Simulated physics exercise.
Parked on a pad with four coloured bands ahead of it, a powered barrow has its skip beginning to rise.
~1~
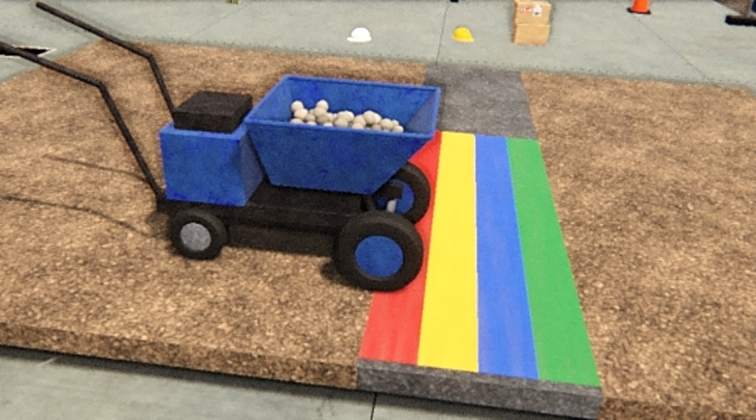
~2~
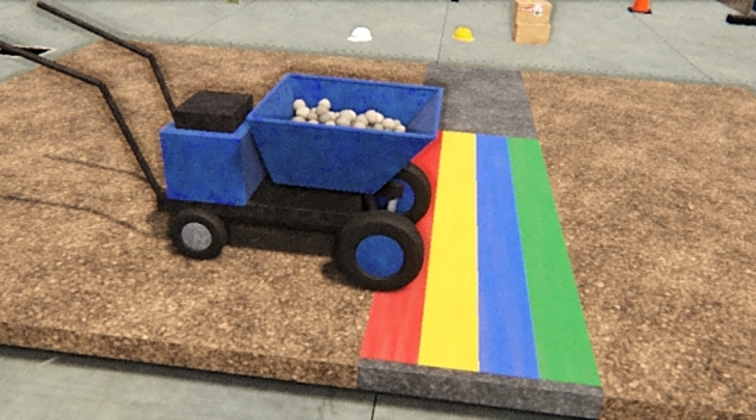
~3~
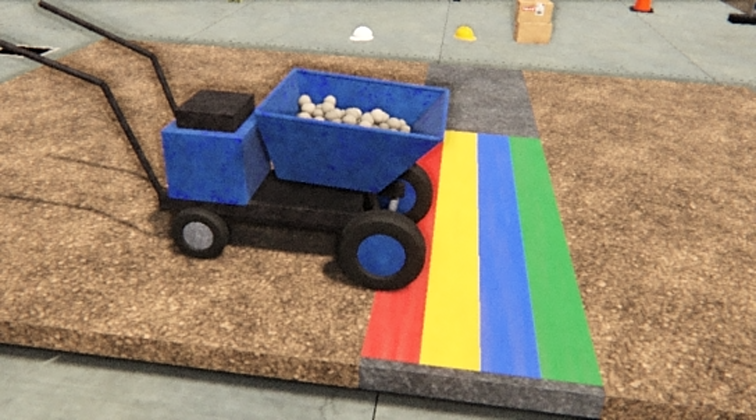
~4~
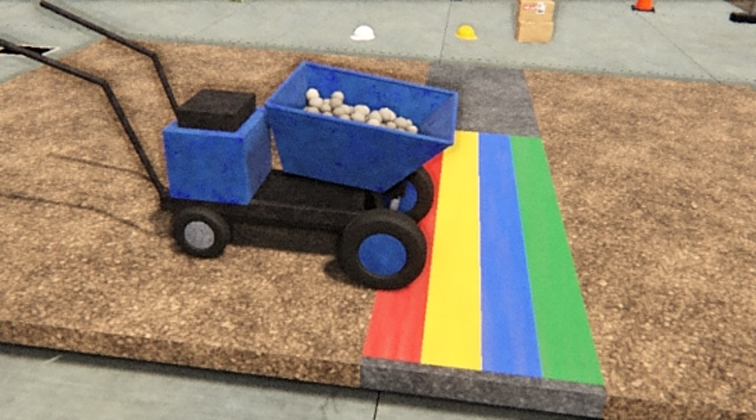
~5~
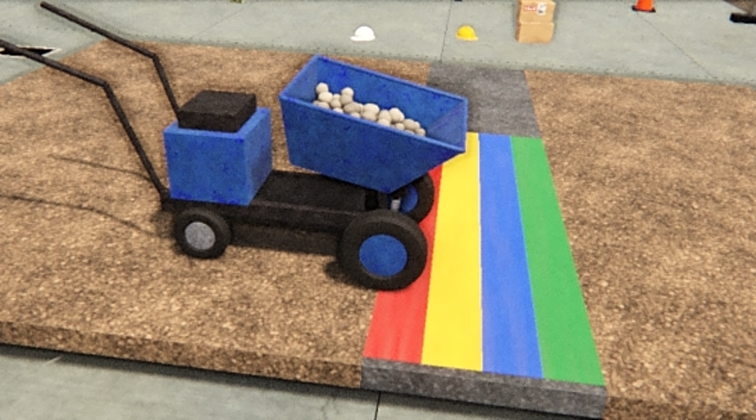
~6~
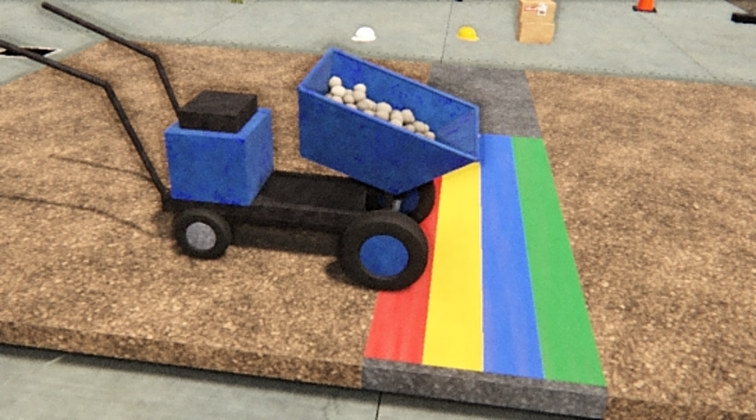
A blue and black powered barrow with long black handles stands at left on a raised brown pad, seen from above and to the side in a steady view. Its skip holds pale, rounded pebbles, and red, yellow, blue and green bands lie to the right, with small helmets, boxes and a cone behind. The skip, level at first, shifts slightly right, then tilts steadily, its rear rising and front lip lowering.
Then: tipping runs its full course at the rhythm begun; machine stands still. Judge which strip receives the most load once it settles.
The strip receiving the most is the green one.
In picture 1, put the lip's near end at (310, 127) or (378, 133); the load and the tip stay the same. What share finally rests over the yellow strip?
40 % then 0 %.
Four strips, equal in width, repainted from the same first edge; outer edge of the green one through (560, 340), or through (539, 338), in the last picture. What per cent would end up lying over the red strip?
I get 0 % for the first one and 0 % for the second.
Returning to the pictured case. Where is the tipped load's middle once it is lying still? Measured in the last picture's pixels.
Close to (562, 267) in the last picture.
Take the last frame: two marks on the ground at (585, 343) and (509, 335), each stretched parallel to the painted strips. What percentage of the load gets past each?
Around 30 in a hundred for the first, 80 in a hundred for the second.
Soon after the last picture, skip tipped steeply; all in the skip.
A little later, skip tipped right over; about two thirds in the skip; a small part over the blue strip; about a quarter over the green strip; a stray few off the paint.
Later still, skip tipped right over; about a quarter in the skip; a small part over the blue strip; about half over the green strip; about a quarter off the paint.
At rest, skip tipped right over; about a quarter in the skip; none over the red strip; none over the yellow strip; a small part over the blue strip; about half over the green strip; about a quarter off the paint.
